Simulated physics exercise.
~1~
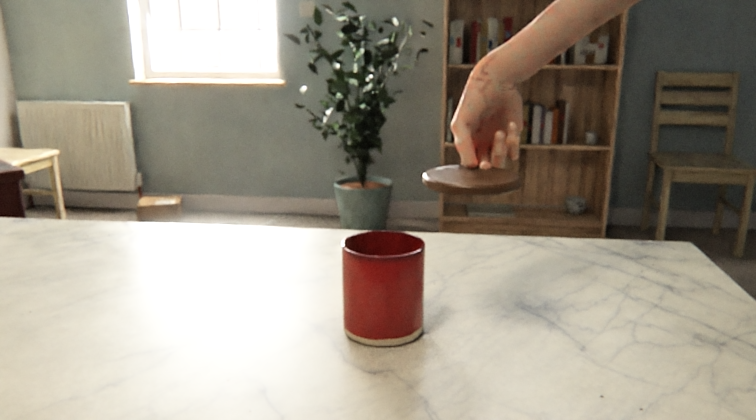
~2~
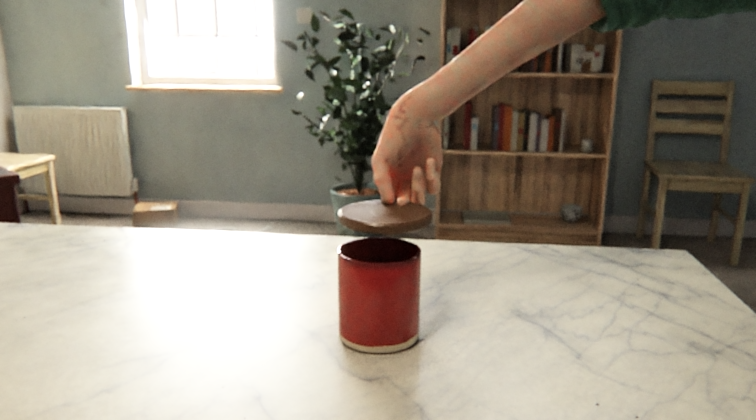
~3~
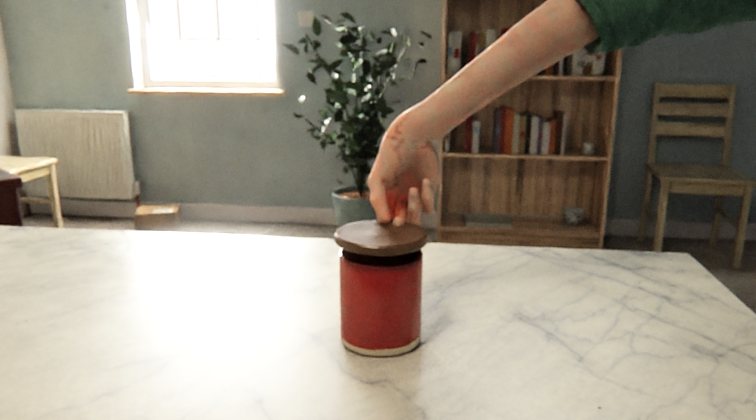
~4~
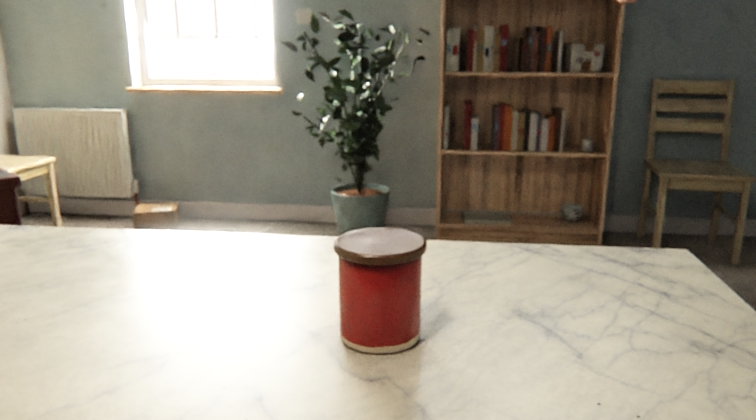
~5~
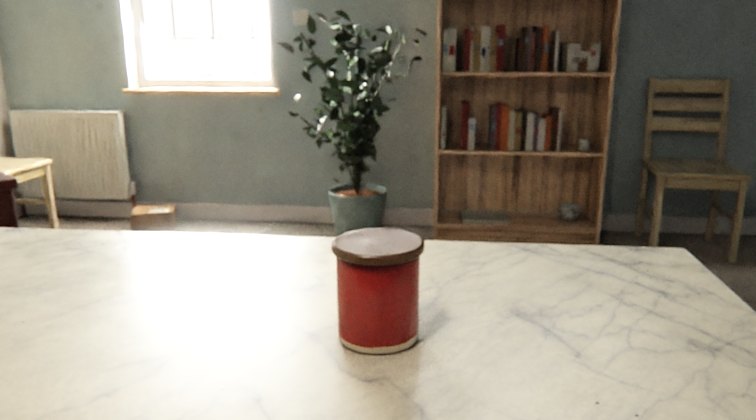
A brown coaster held by a hand moves left over a red container, lowers onto it, and stays covering the opening.
